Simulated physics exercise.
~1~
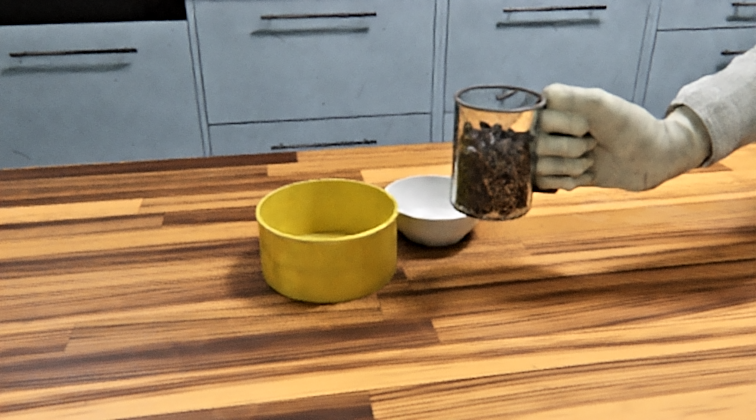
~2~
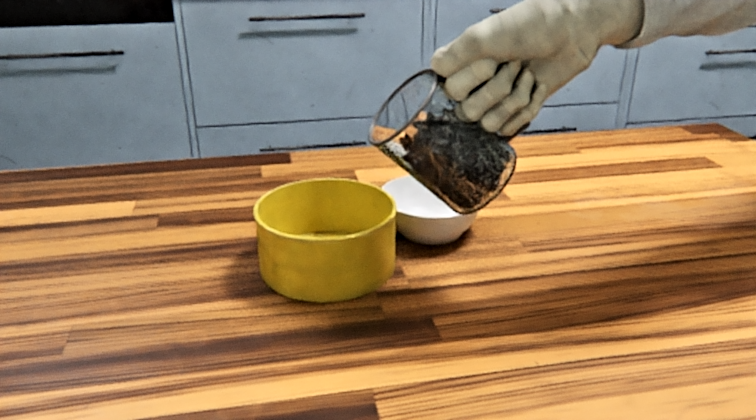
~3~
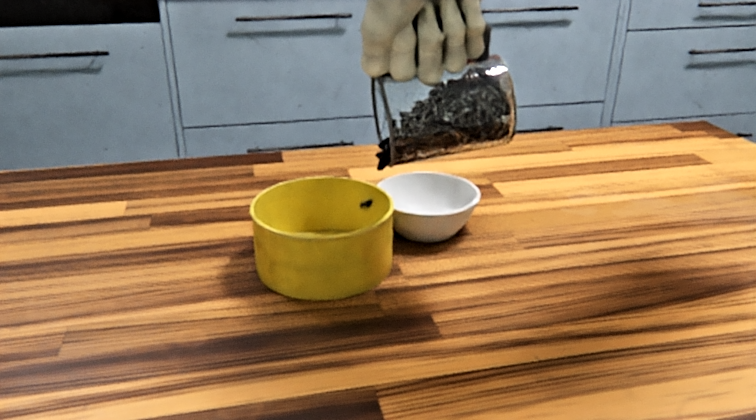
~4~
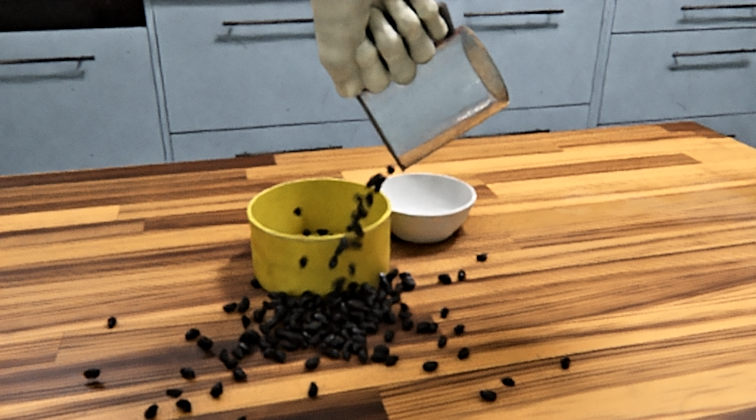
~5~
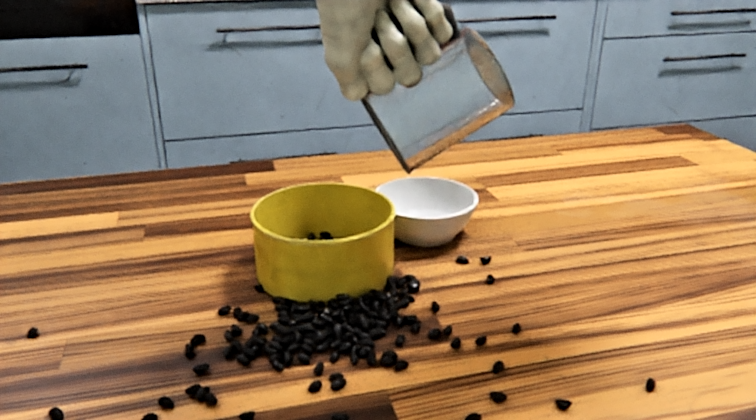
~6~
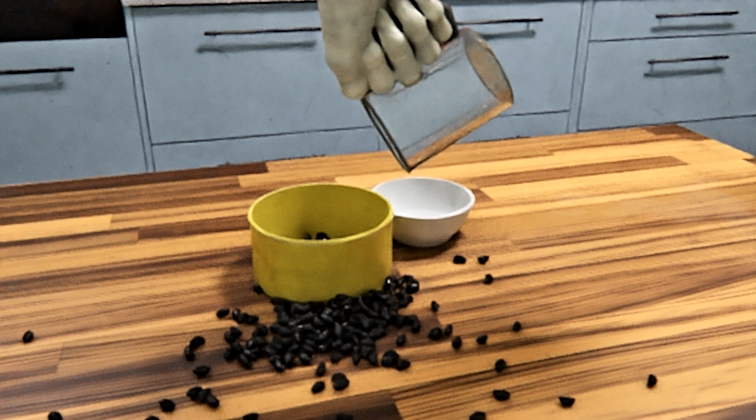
A gloved hand tips a glass of black beans, spilling most around the yellow pot.
